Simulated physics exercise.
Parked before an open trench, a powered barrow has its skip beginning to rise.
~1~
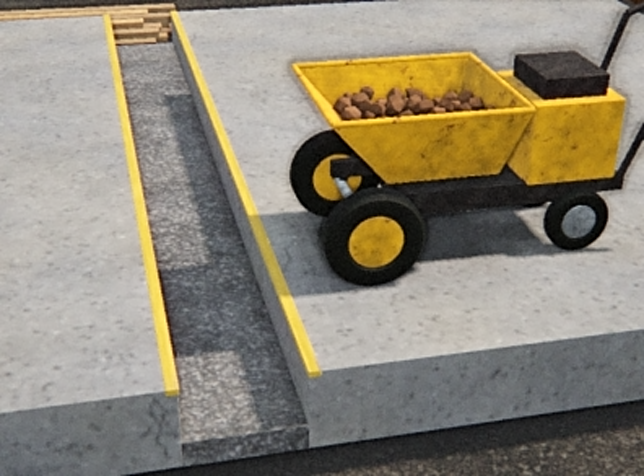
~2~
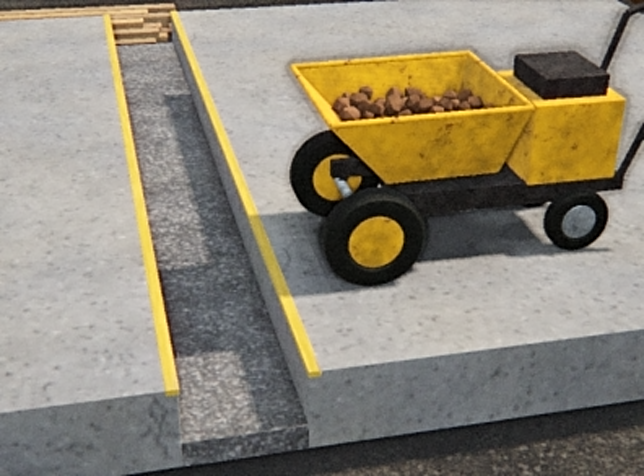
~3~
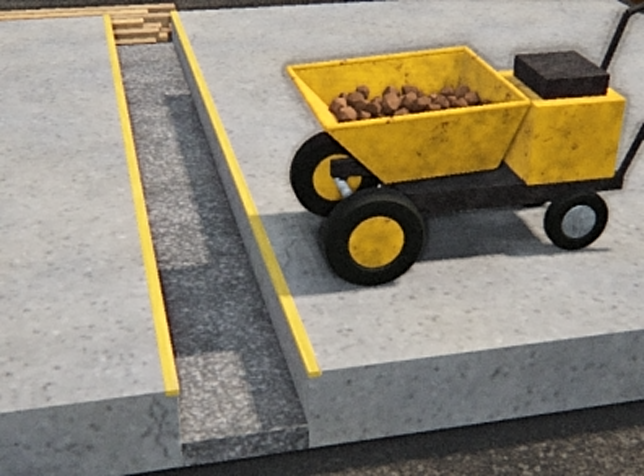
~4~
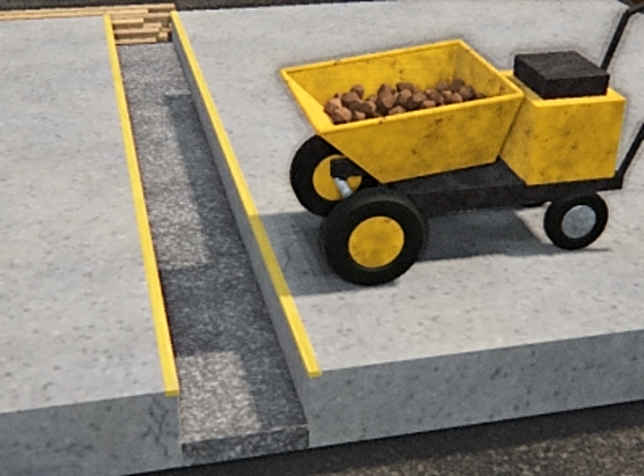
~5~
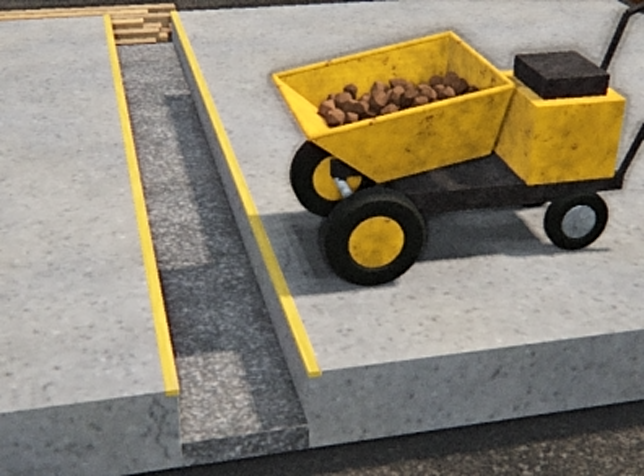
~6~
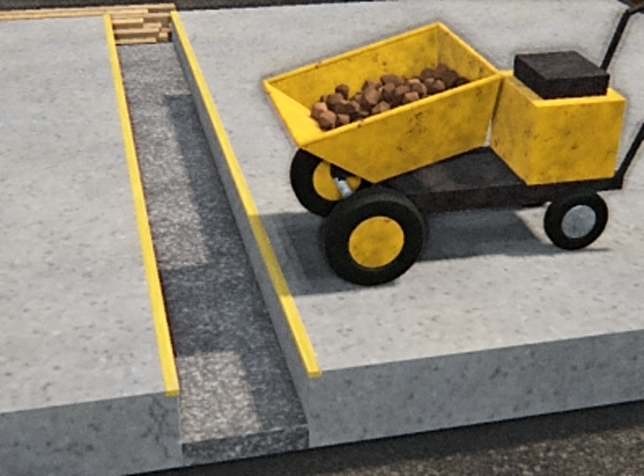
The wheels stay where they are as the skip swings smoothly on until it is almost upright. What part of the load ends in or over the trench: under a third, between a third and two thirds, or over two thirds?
Upward of two thirds of the load lands in the trench.
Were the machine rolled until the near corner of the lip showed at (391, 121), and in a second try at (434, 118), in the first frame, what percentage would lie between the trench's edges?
The share would be near 100 percent, and then near 50 percent.
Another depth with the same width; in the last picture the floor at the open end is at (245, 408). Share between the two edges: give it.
Estimate: Approx. 90 per cent.
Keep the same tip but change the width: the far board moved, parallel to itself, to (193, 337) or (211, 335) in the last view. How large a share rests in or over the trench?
70 % and 50 %, give or take.
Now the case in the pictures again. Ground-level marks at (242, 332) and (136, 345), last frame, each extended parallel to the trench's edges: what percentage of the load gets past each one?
Estimate, first then second: 80 %, 0 %.
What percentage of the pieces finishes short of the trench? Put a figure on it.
It works out to close to 0 per cent.
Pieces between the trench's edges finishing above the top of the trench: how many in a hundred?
I'd put it near 0 in a hundred.
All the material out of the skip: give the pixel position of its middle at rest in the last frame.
Near (194, 302).
Shortly afterwards, skip tipped steeply; the whole lot in the skip.
Next, skip tipped right over; all but a few in the skip; a little in or heaped over the trench.
Some moments later, skip tipped right over; a little in the skip; the bulk in or heaped over the trench; only a few beyond it.
In the end, skip tipped right over; all but a few in or heaped over the trench; only a few beyond it.
